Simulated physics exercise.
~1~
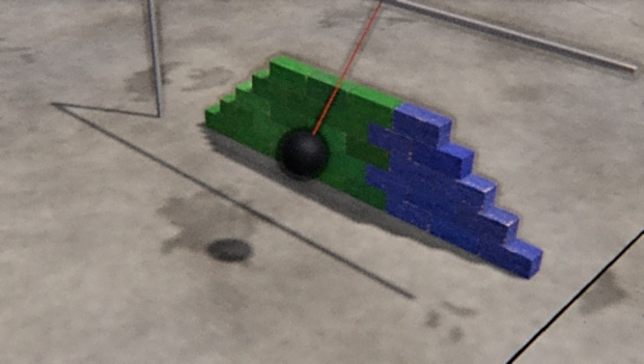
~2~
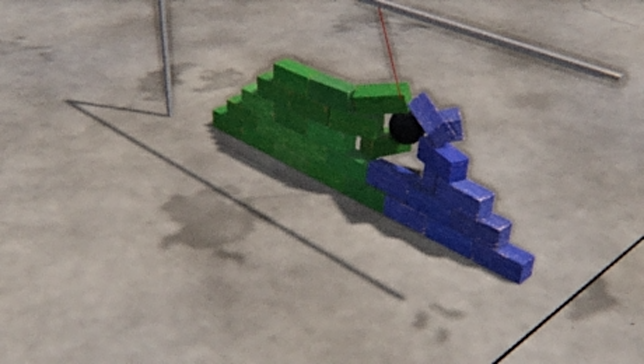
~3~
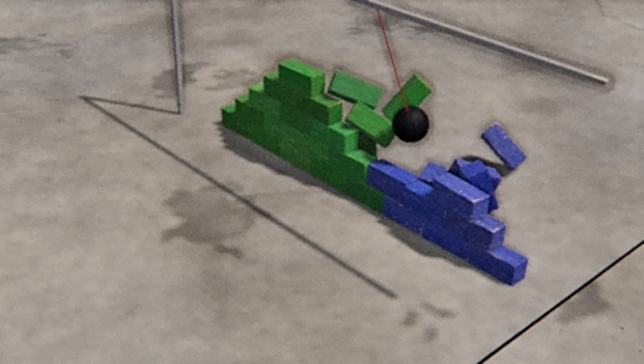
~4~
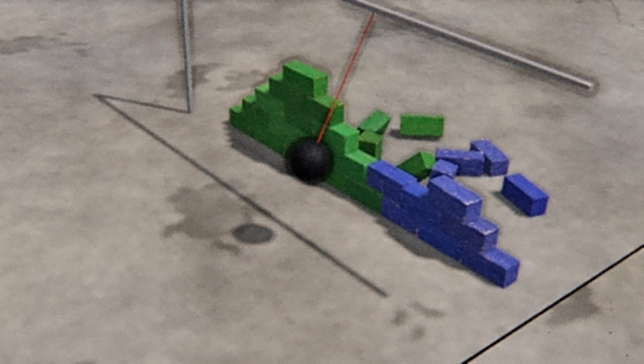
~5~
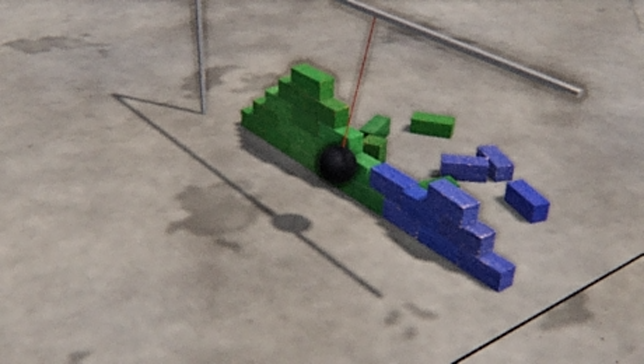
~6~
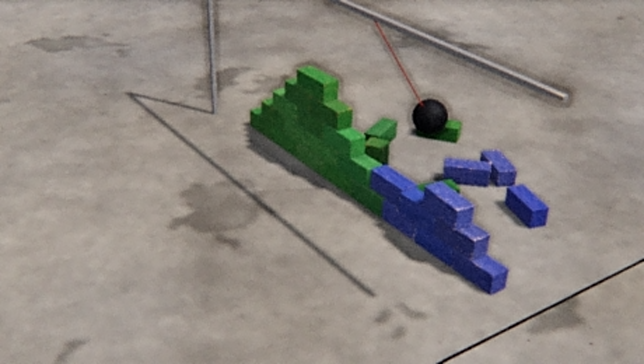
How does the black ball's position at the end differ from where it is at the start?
At the start the ball hangs in front of the green part of the wall. At the end it is farther right and higher in view, out on the far side of the wall.
